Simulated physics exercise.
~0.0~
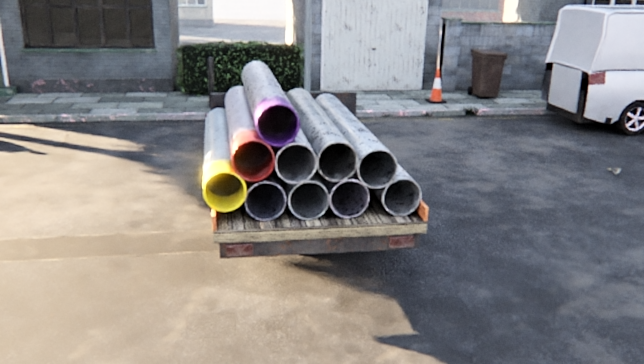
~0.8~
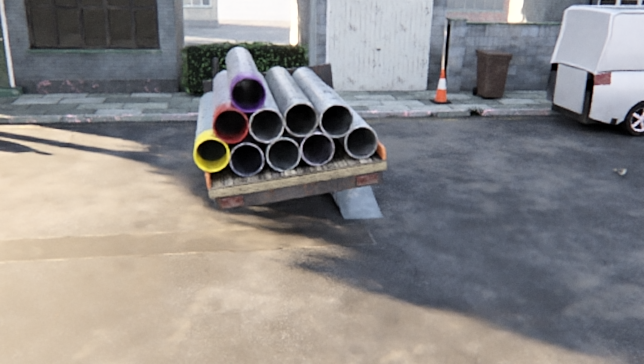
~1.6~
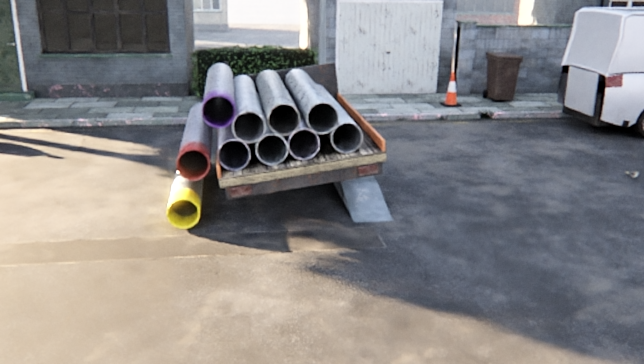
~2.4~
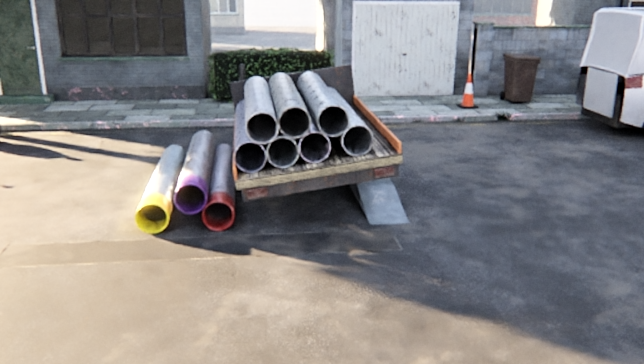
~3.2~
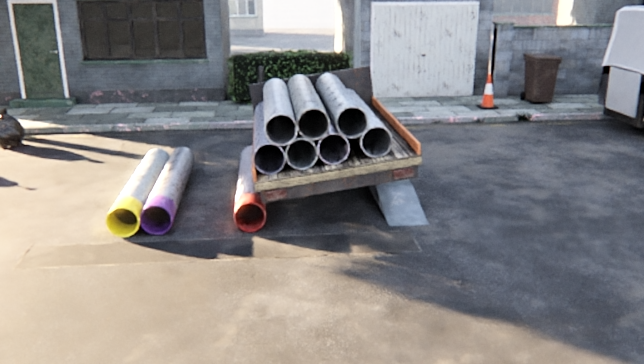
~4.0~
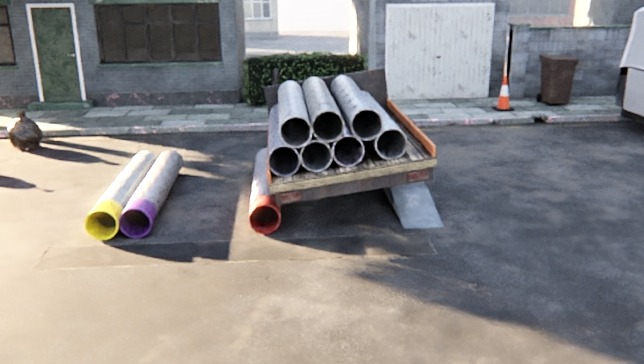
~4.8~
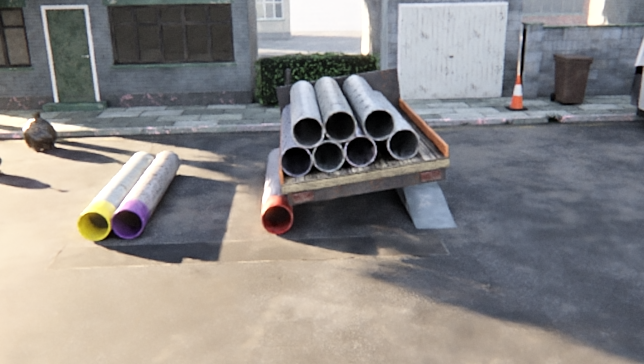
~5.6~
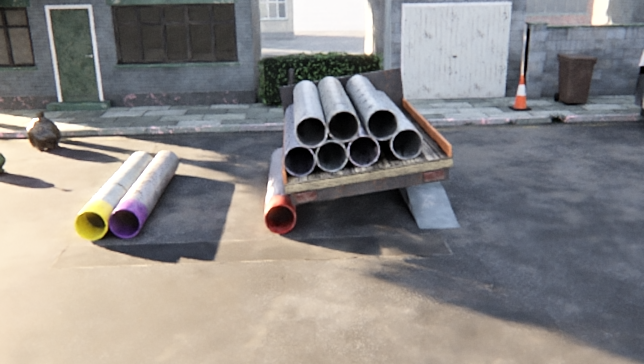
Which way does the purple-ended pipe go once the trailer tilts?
It rolls to the left, dropping off the trailer's side and ending on the ground next to the yellow-ended pipe.
